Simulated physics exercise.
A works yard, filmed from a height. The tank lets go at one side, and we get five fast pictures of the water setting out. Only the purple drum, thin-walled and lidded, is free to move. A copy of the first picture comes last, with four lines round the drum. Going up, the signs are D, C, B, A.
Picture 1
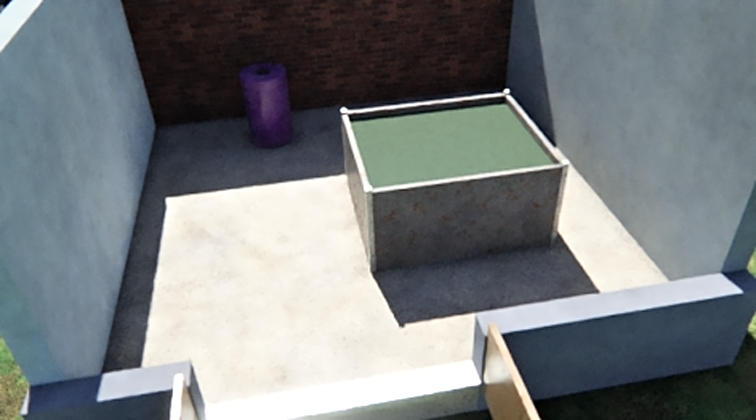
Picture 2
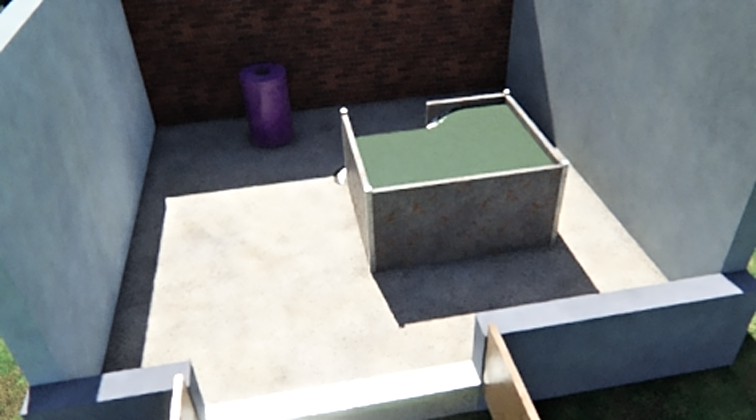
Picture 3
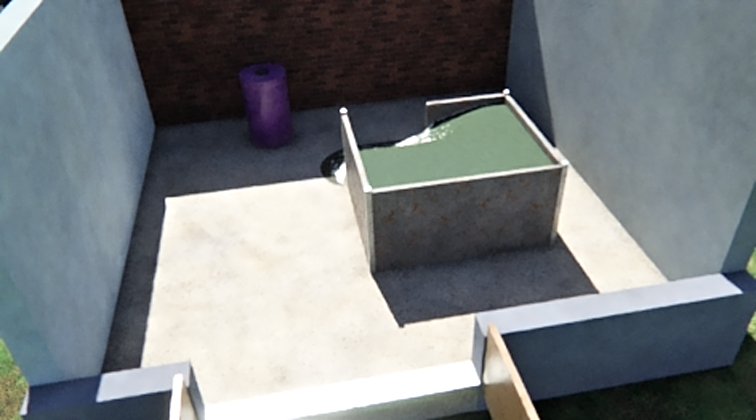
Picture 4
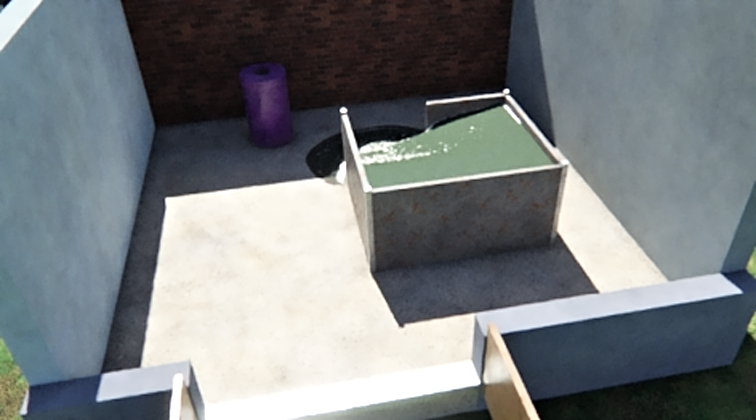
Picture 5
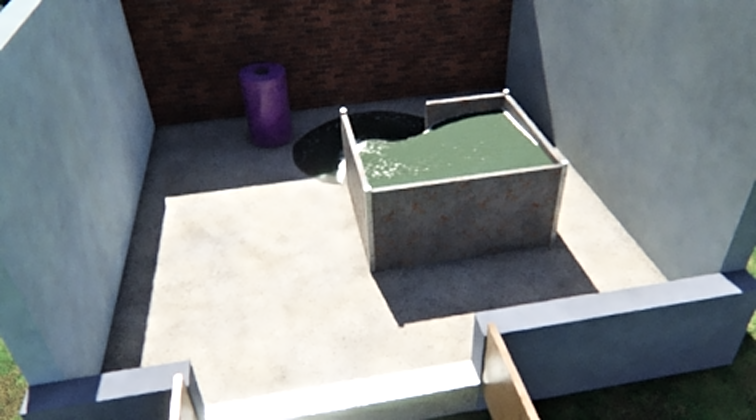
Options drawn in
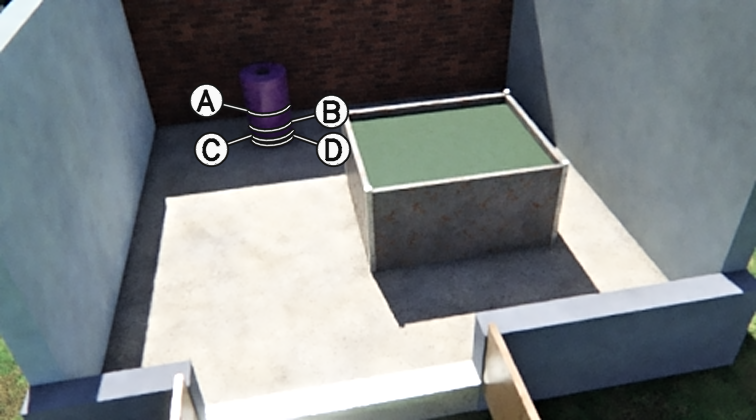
A tank opens at its back and green water pours out, spreading near a purple drum.
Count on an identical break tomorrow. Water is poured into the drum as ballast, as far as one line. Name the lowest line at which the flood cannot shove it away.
Go for A.
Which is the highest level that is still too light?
Level B.
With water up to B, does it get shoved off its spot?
Yes, that goes wrong.
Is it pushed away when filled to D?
Yes, that goes wrong.
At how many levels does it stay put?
One of them.
On the marked copy, A at (269, 114); B at (271, 130); C at (273, 140); D at (273, 145); from the bottom up D, C, B, A.
Choosing A, it does not move.
Choosing B, it is pushed about twice its own width away.
Choosing C, it is pushed about 4 times its own width away.
Choosing D, it is pushed about 5 times its own width away.
